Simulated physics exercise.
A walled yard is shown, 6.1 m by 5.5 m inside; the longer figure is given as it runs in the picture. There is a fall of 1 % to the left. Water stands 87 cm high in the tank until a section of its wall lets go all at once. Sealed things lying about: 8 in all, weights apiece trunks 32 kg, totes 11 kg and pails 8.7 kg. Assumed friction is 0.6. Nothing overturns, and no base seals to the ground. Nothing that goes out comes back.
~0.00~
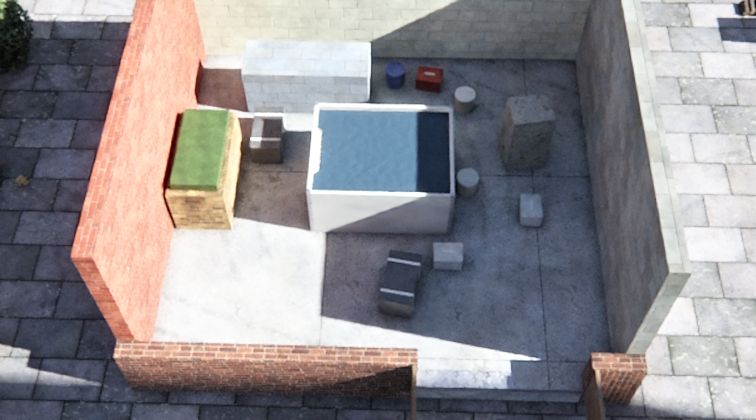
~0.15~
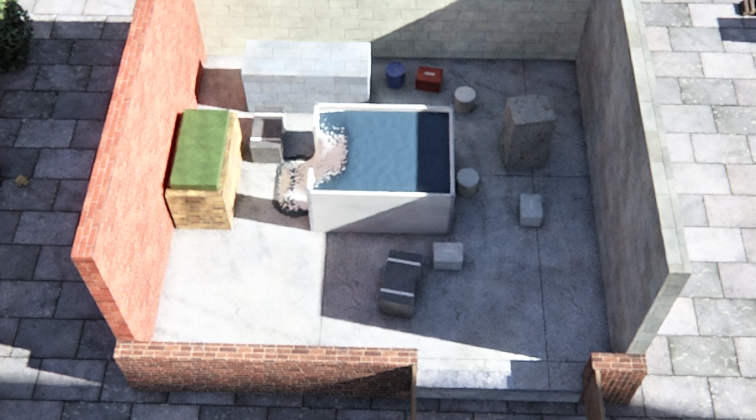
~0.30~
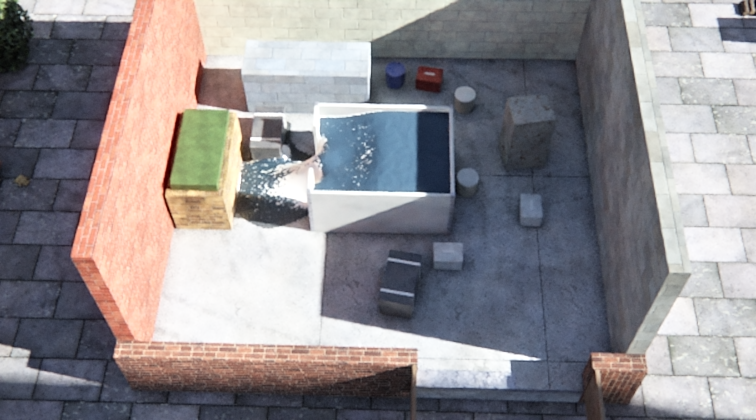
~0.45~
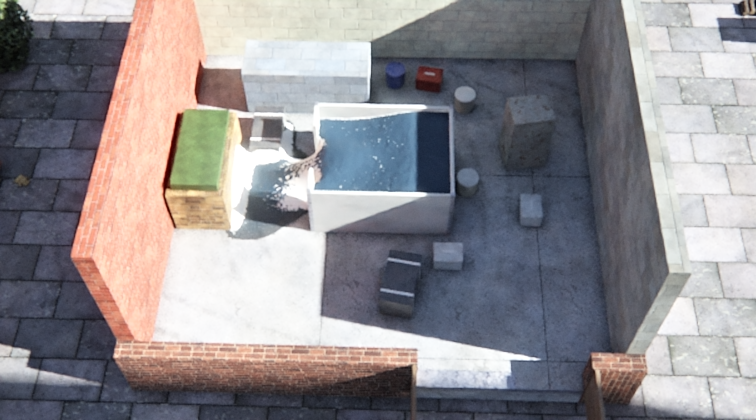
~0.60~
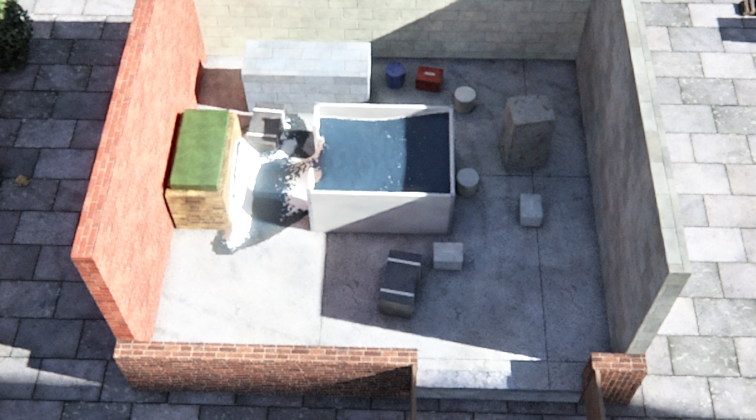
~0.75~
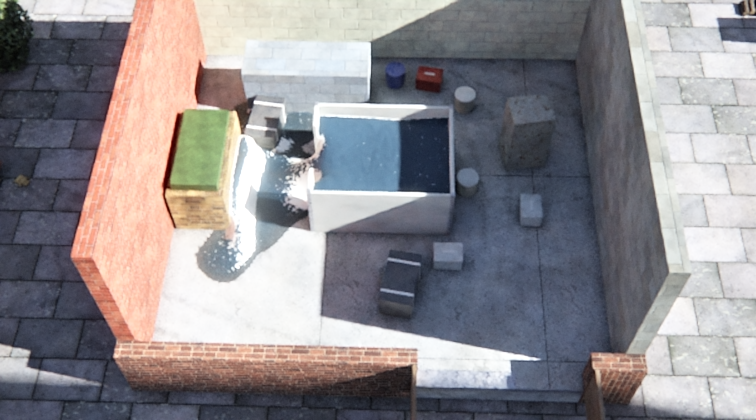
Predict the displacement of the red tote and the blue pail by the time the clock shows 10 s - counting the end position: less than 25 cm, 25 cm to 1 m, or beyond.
One by one: The red tote remains nearly in place; the blue pail remains nearly in place.
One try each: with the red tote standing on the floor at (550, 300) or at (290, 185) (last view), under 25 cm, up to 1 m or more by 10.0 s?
Respectively: It rests almost unmoved; it is shoved a long way.
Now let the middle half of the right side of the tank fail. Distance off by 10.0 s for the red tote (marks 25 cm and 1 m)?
With that failure, the red tote lands a long way off.
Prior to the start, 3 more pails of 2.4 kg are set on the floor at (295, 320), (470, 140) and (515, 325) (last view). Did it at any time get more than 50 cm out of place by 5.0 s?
In sequence: Goes beyond; goes beyond; goes beyond.
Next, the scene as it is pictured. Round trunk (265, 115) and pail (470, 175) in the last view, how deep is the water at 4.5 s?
12 and 0 cm.
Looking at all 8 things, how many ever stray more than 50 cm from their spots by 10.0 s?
My count gives 1.
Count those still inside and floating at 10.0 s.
2.
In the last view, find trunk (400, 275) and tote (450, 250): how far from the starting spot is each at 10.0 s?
Lab note - net shifts in order: 0 cm; 5 cm.
After 2.0 s the red tote is near (430, 74), 0.0 m from its start, aground; the blue pail is near (395, 69), 0.0 m from its start, aground; 0 of 8 are out; 1 afloat.
After 4.5 s the red tote is near (430, 74), 0.0 m from its start, aground; the blue pail is near (395, 69), 0.0 m from its start, aground; 0 of 8 are out; 1 afloat.
After 7.0 s the red tote is near (430, 74), 0.0 m from its start, aground; the blue pail is near (395, 69), 0.0 m from its start, aground; 0 of 8 are out; 0 afloat.
After 10.0 s the red tote is near (423, 74), 0.1 m from its start, afloat; the blue pail is near (395, 69), 0.0 m from its start, aground; 0 of 8 are out; 2 afloat.
